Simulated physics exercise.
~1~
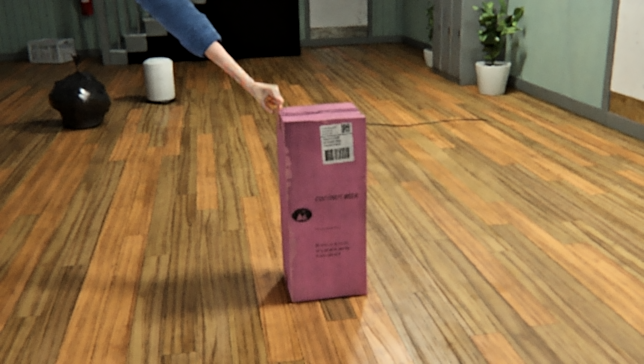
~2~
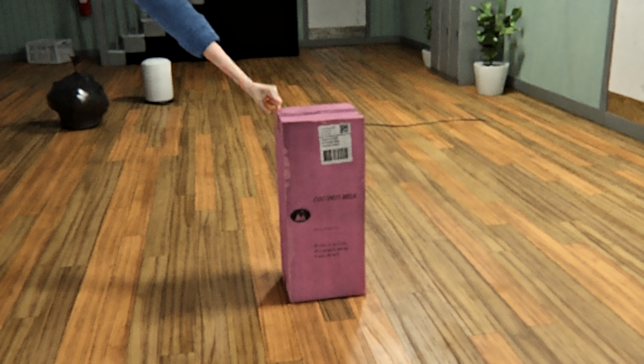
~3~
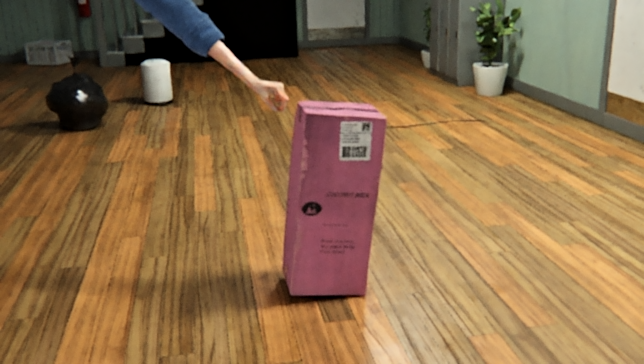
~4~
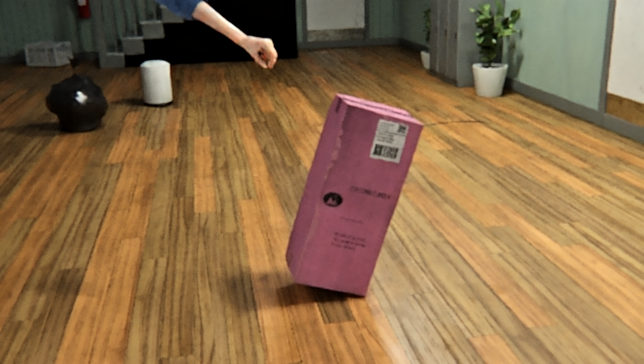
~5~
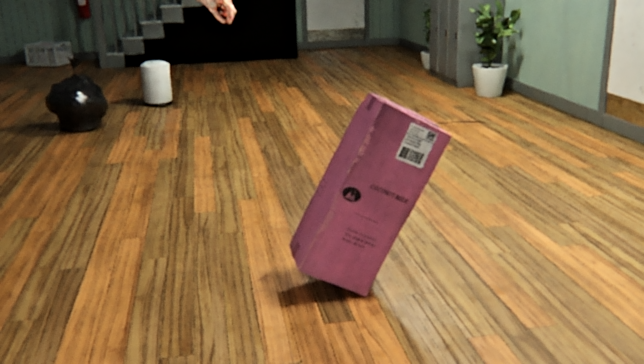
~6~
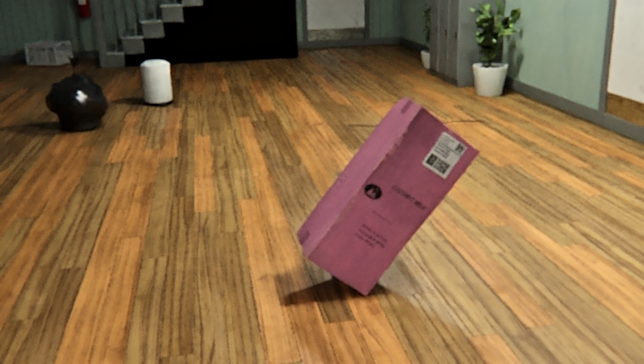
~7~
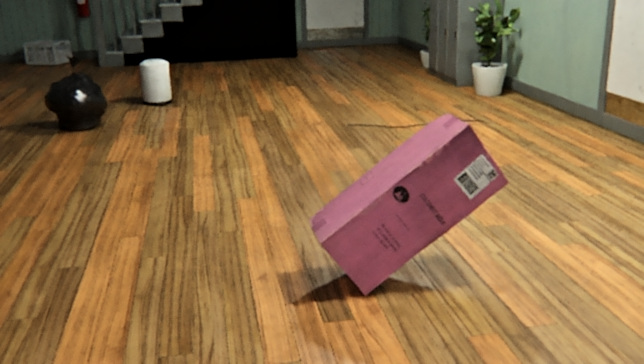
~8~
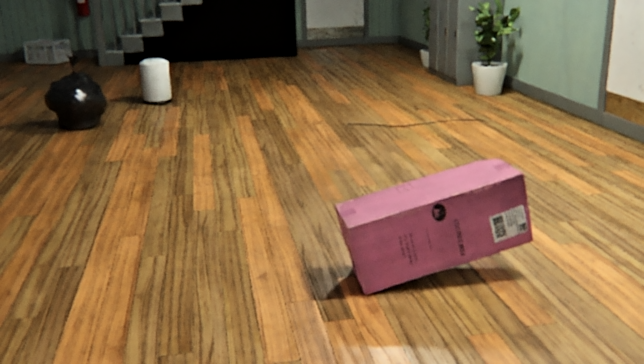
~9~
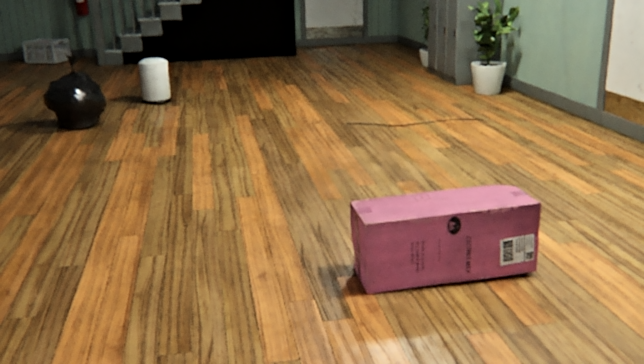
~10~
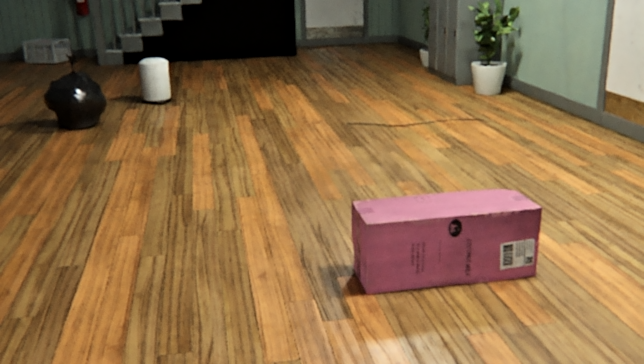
A hand shoving the top of a tall pink parcel, which tips to the right and topples onto its side on wooden floorboards.
